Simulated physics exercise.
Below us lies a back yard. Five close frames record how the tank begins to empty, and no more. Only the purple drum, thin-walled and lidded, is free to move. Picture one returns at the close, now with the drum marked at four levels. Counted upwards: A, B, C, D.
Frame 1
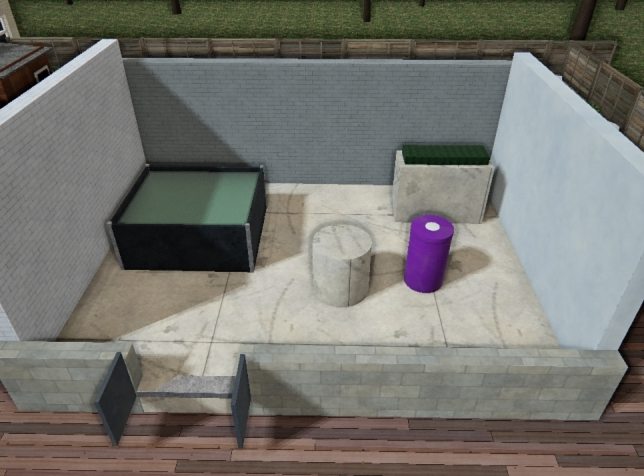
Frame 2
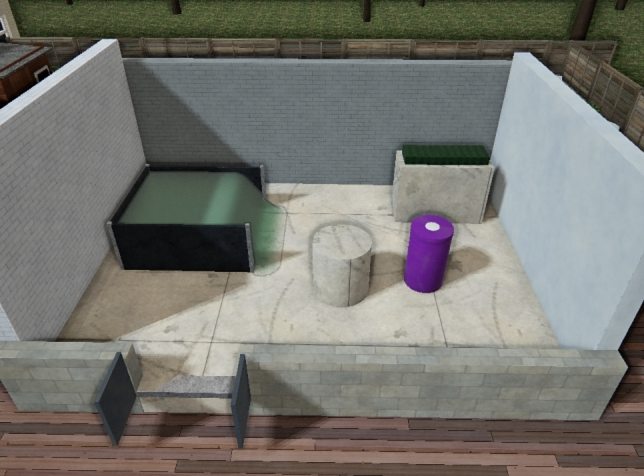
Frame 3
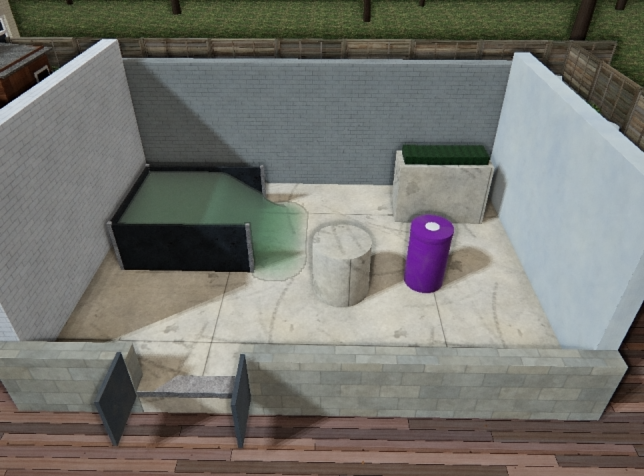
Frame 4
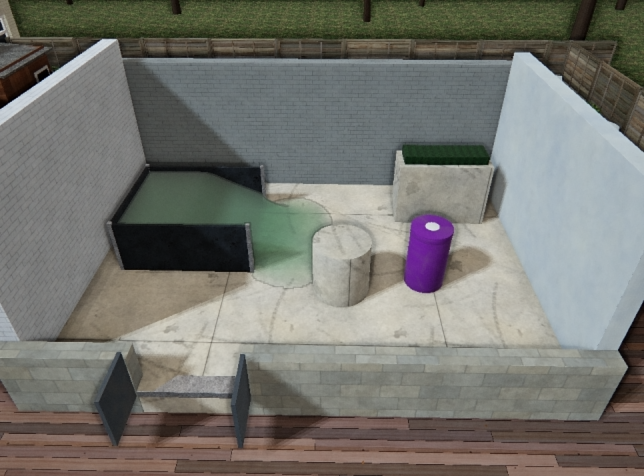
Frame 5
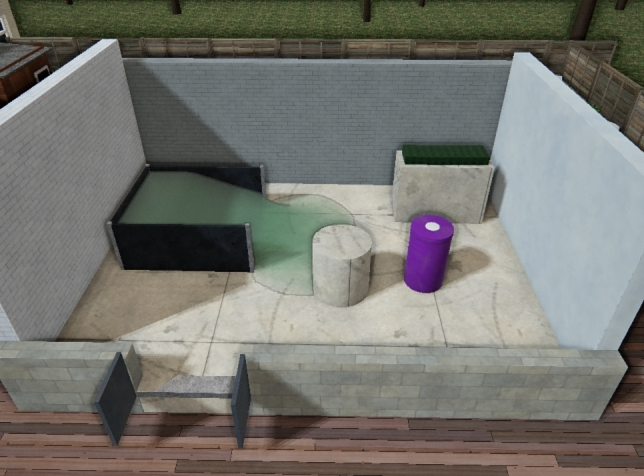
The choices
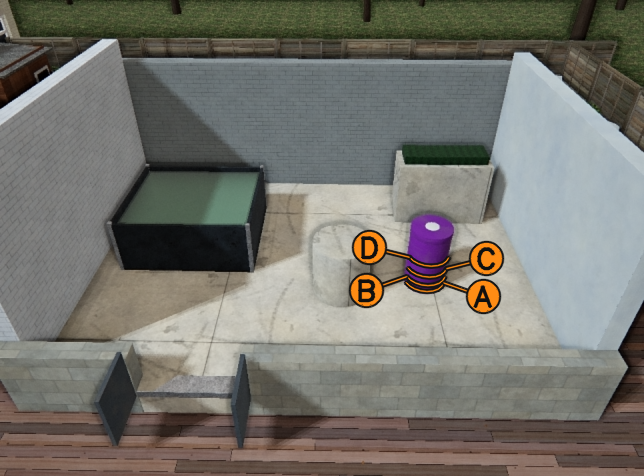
In the video, greenish water in a dark-sided tank at the left of a walled yard flows out through the tank's right side and spreads across the pale ground to a concrete cylinder, while the purple drum stays still.
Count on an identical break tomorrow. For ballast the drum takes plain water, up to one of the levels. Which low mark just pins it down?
The limit is C.
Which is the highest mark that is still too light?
B it is.
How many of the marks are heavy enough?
Two.
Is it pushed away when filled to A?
Yes, it does.
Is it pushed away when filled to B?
Yes, that goes wrong.
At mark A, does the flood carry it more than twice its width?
Yes.
On the marked copy, A at (426, 291); B at (427, 285); C at (429, 277); D at (431, 266); from the bottom up A, B, C, D.
If A is chosen, it is pushed about 7 times its own width away.
If B is chosen, it is pushed about its own width away.
If C is chosen, it does not move.
If D is chosen, it does not move.
